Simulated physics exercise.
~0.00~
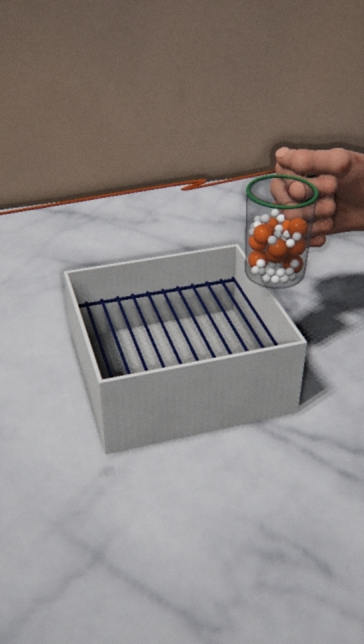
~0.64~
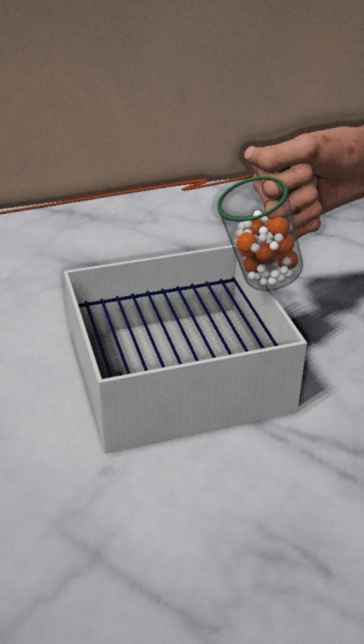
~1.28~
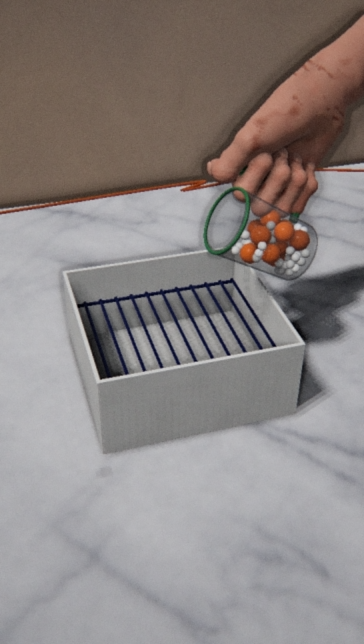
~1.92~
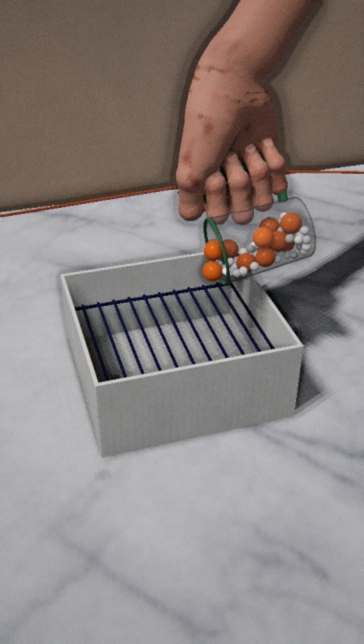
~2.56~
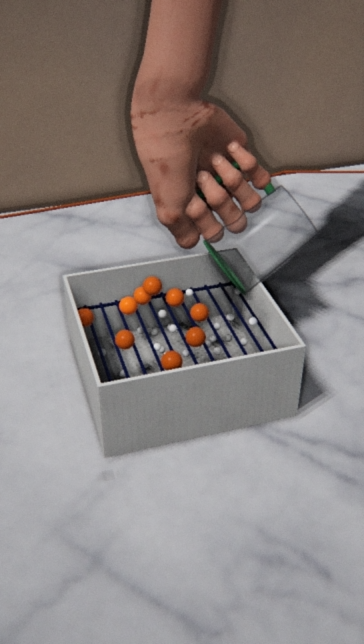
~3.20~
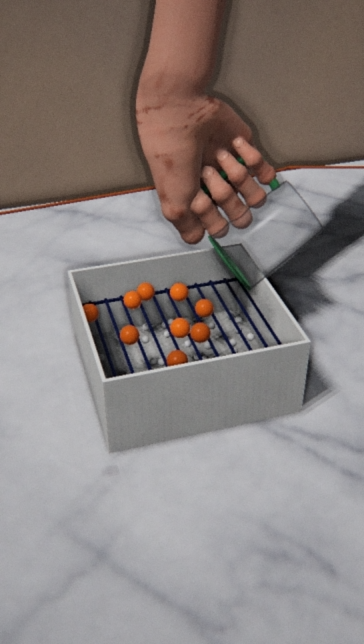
A hand tips a cup over a box; orange balls stay on the rack, white ones drop through.
